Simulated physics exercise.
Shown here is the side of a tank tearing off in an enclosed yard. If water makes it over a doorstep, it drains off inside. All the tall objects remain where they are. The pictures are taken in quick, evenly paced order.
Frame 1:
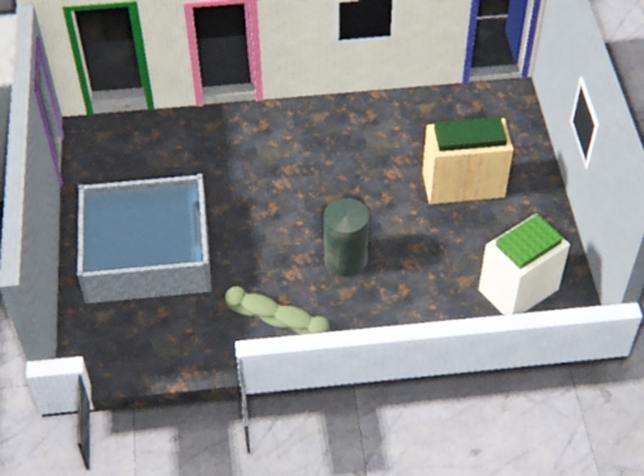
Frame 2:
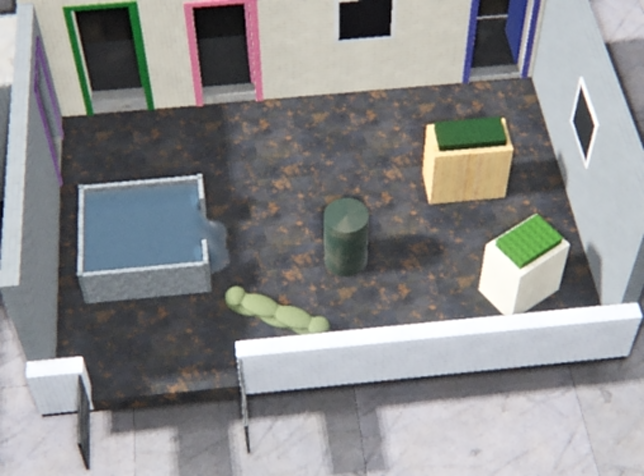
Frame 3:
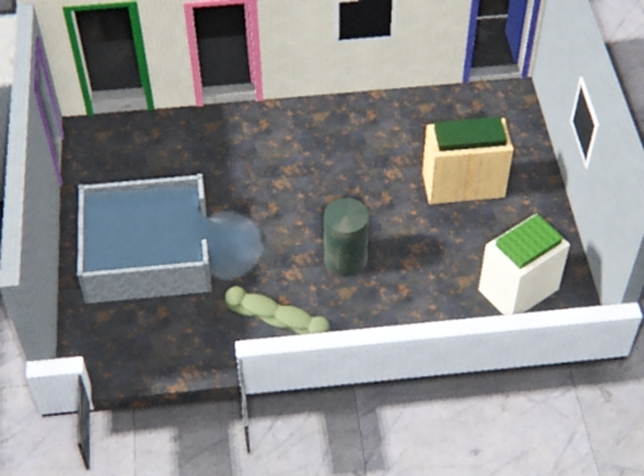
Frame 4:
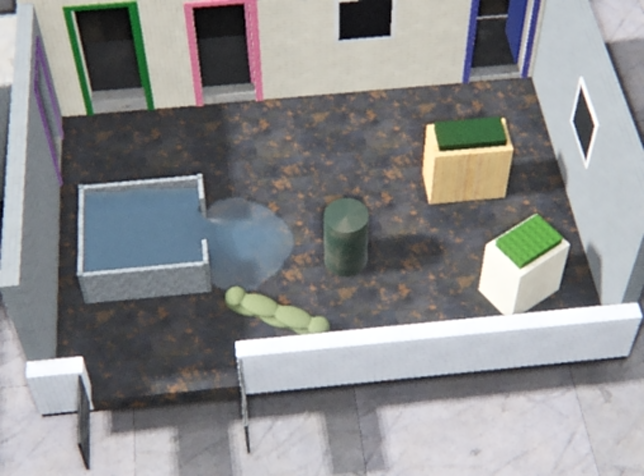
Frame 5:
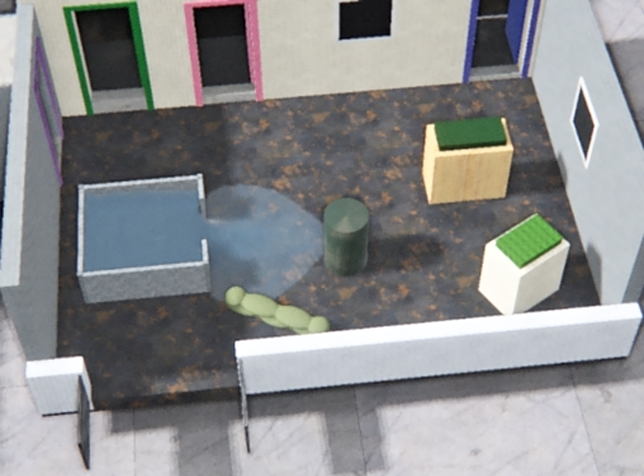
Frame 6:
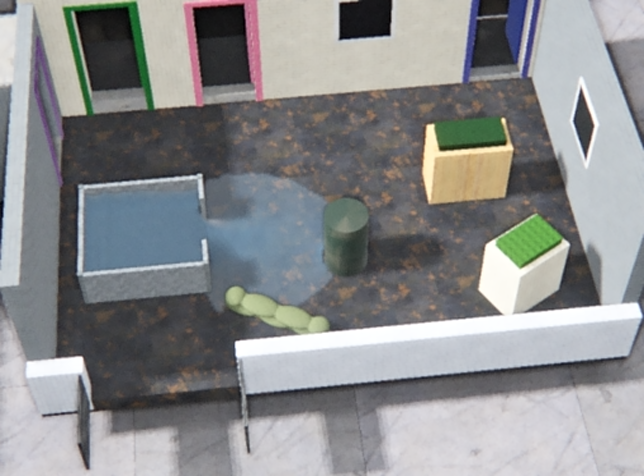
Open tank of water in a walled yard giving way on its right side, water spreading rightward to a dark green cylinder.
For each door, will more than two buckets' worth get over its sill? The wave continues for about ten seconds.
Door by door: The pink door no, two buckets' worth or less; the purple door no, two buckets' worth or less; the blue door no, two buckets' worth or less; the green door no, two buckets' worth or less.
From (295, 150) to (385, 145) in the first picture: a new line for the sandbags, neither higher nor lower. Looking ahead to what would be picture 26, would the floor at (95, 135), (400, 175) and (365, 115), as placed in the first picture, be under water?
Spot one: Still bare; spot two: Drenched; spot three: Still bare.
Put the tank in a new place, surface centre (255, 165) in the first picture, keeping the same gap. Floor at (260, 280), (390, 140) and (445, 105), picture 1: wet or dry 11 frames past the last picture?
In order: Untouched, submerged, submerged.
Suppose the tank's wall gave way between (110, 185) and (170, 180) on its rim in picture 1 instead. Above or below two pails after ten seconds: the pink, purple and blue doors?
In that case the pink door stays within bounds, the purple door breaks the limit and the blue door stays within bounds.
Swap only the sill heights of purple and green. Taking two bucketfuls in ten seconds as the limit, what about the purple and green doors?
Result - purple ends up below, green ends up below.
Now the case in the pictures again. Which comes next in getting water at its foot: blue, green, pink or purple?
That would be the blue-painted one.
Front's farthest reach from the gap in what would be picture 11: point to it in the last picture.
The wet point farthest out is around (476, 209).
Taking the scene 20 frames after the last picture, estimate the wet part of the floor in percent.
My best guess is some 55 %.
A moment on, water covers 25 % of the floor; the pink door not reached, the purple door not reached, the blue door not reached, the green door not reached.
Next, water covers 40 % of the floor; the pink door not reached, the purple door not reached, the blue door not reached, the green door not reached.
Then, water covers 55 % of the floor; the pink door not reached, the purple door not reached, the blue door wet at the sill, nothing in, the green door not reached.
Later, water covers 60 % of the floor; the pink door not reached, the purple door not reached, the blue door under two buckets in, the green door not reached.
In the end, water covers 70 % of the floor; the pink door wet at the sill, nothing in, the purple door not reached, the blue door under two buckets in, the green door not reached.
